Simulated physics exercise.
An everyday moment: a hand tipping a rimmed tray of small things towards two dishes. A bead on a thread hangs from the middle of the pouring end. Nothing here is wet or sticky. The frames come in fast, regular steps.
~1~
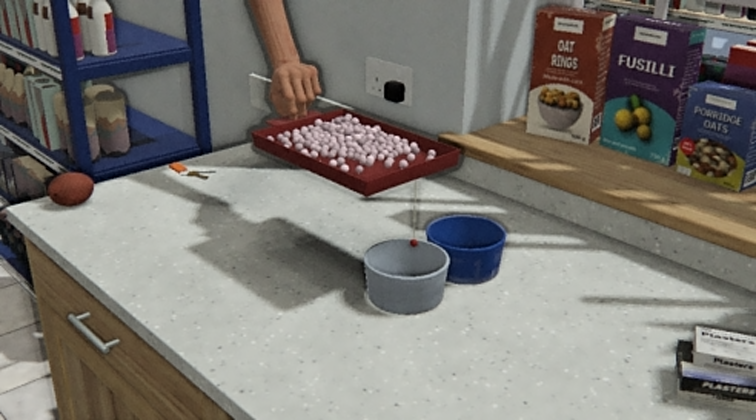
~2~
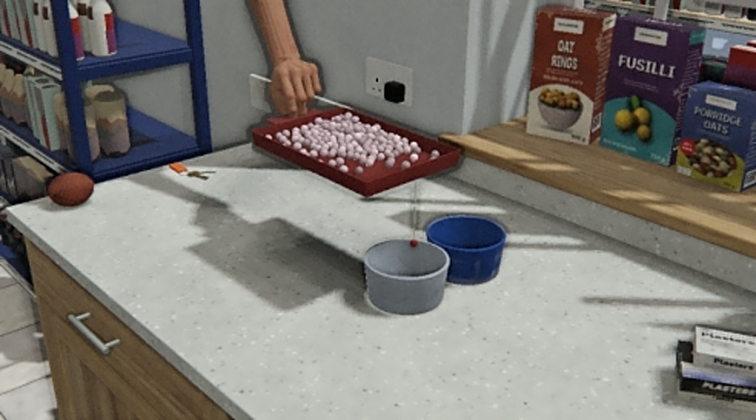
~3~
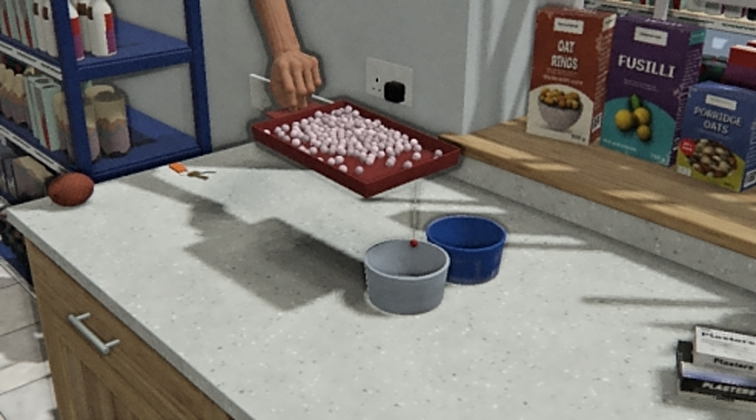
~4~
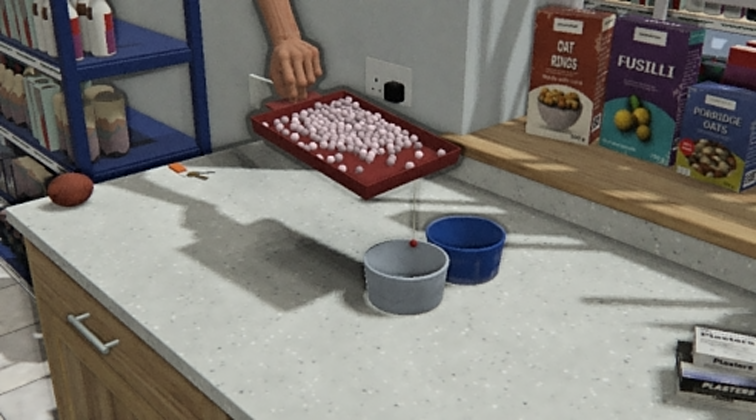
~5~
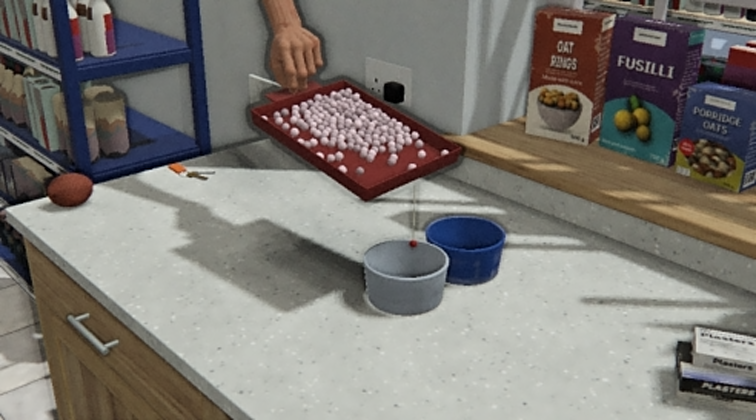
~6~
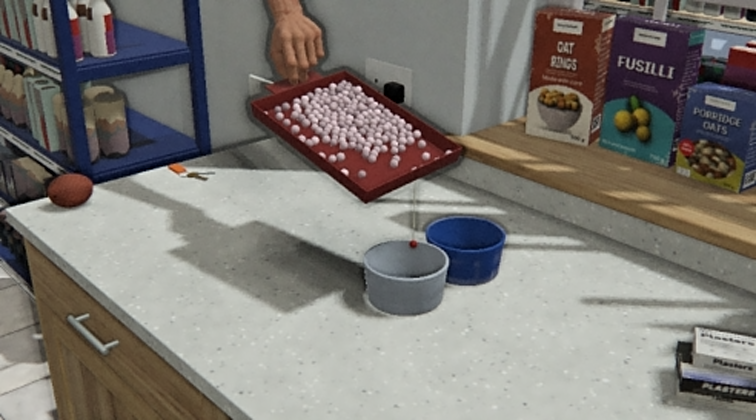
On a kitchen counter, a hand gradually tilts a red tray of pearls above two dishes.
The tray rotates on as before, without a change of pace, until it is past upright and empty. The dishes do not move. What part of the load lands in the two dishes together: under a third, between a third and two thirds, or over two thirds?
Together they catch less than a third.
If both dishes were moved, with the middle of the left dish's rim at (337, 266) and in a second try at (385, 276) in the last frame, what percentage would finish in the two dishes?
First some 10, then 80 per cent.
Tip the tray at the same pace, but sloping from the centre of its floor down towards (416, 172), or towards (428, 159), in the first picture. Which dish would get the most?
In turn: The right one; the right dish.
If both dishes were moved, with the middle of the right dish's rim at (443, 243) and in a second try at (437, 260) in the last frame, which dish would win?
At the first place the left one, at the second left.
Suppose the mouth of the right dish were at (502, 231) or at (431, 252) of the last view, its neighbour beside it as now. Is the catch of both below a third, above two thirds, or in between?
At the first place under a third, at the second beyond two thirds.
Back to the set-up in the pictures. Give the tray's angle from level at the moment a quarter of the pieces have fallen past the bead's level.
At about 85°.
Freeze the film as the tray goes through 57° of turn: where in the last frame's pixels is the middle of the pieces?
Roughly at (384, 158).
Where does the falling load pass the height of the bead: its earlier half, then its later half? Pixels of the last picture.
At about (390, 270), then at (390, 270).
Soon after the last picture, tray tipped steeply; nearly all on the tray; a stray few outside both; a small part in the air.
A little later, tray tipped right over; about a third on the tray; a small part in the left dish; about a third outside both; about a quarter in the air.
Later still, tray tipped past a quarter turn; about a quarter in the left dish; most outside both.
By the end, tray tipped past a quarter turn; about a quarter in the left dish; none in the right dish; most outside both.
